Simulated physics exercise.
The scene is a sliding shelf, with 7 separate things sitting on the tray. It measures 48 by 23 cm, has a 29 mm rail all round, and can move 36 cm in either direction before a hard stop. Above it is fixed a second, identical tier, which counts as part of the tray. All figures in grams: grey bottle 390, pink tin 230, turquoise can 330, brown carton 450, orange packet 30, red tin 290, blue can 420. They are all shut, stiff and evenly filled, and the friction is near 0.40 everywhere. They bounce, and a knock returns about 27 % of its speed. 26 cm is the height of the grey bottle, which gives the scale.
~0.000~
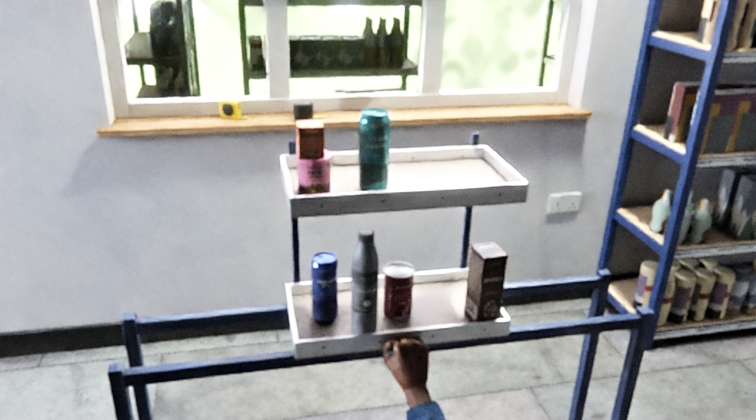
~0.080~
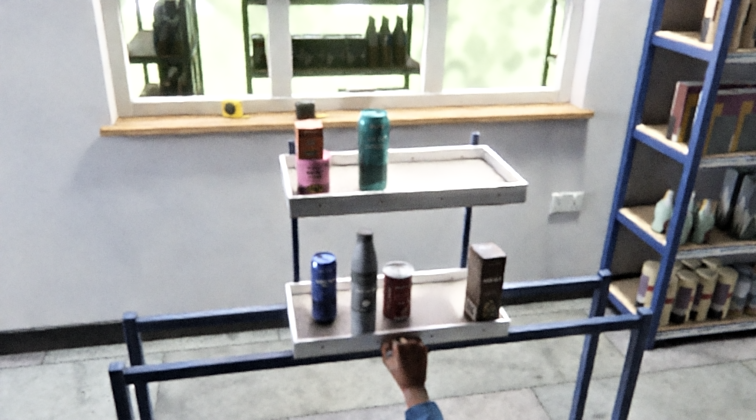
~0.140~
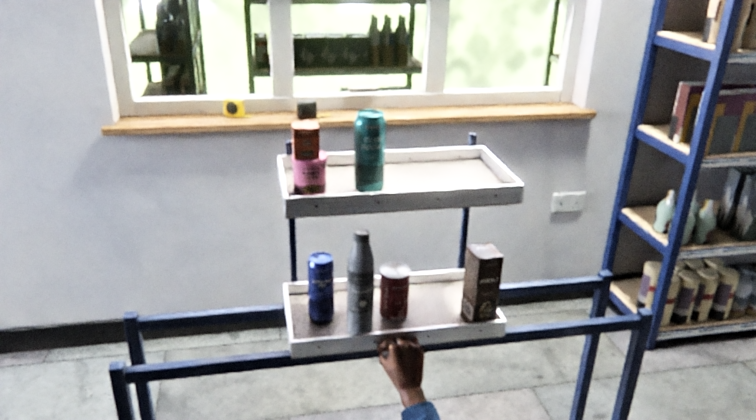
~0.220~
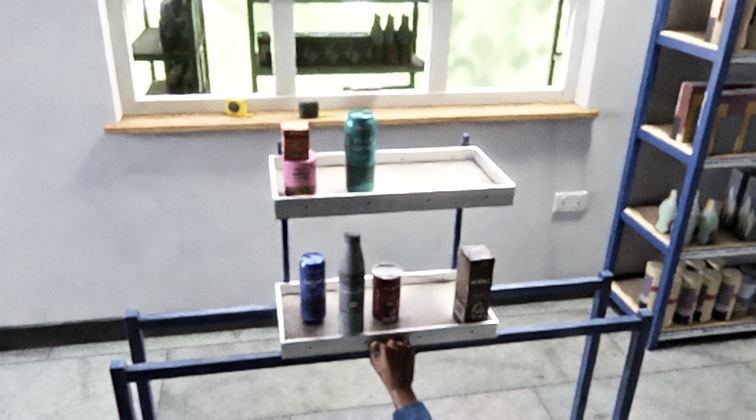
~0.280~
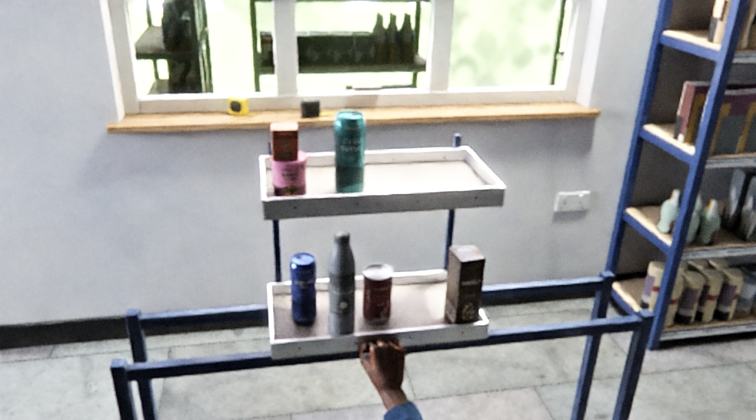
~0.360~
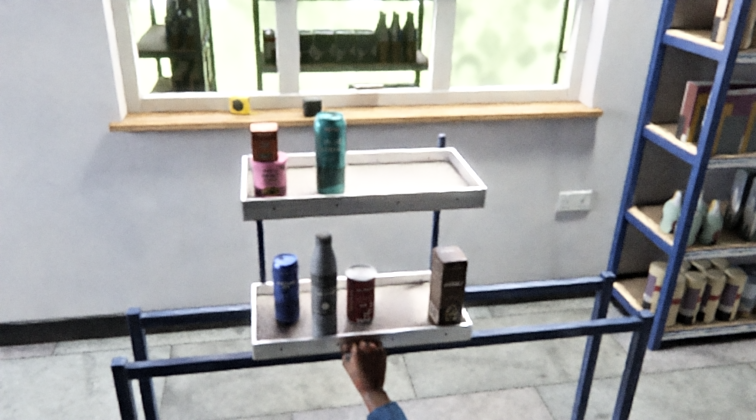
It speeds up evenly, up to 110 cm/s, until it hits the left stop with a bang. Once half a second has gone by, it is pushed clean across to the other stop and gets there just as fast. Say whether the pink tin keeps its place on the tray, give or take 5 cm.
The item ends up out of position.
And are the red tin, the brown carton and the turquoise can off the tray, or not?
Red tin: Stays in bounds; brown carton: Stays in bounds; turquoise can: Goes out of bounds.
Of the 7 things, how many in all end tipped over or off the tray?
Tally: 5.
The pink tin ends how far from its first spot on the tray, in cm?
About 12 cm.
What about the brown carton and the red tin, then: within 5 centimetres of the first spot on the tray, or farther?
Here the brown carton moves off, and the red tin is left in place.
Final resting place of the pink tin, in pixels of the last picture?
It comes to rest near (533, 164).
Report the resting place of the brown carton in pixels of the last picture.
It comes to rest somewhere around (591, 300).
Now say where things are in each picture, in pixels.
In the first picture, tray midway; pink tin (314, 174); grey bottle (365, 284).
In the second picture, tray midway; brown carton (484, 286); orange packet (309, 139).
In the third picture, tray 1 cm left; red tin (394, 292); blue can (321, 288).
In the fourth picture, tray 3 cm left; grey bottle (352, 285); turquoise can (361, 154).
In the fifth picture, tray 5 cm left; brown carton (464, 289); orange packet (285, 141).
In the sixth picture, tray 9 cm left; pink tin (270, 176); red tin (361, 295).
After 1.06 s, tray 36 cm left; grey bottle, orange packet and blue can now off the tray; brown carton on its side; red tin leaning 5°.
After 1.76 s, tray 22 cm left; brown carton on its side; turquoise can leaning 21°; red tin leaning 5°.
After 2.36 s, tray 22 cm right; turquoise can now off the tray; brown carton on its side; red tin slid 14 cm.
By the end (3.1 s), off the tray, grey bottle, turquoise can, orange packet and blue can; tipped over on the tray, brown carton; not toppled but over 5 cm from the start, pink tin; red tin in place, give or take 5 cm. Seen from the same camera at the end, pink tin near (533, 164).
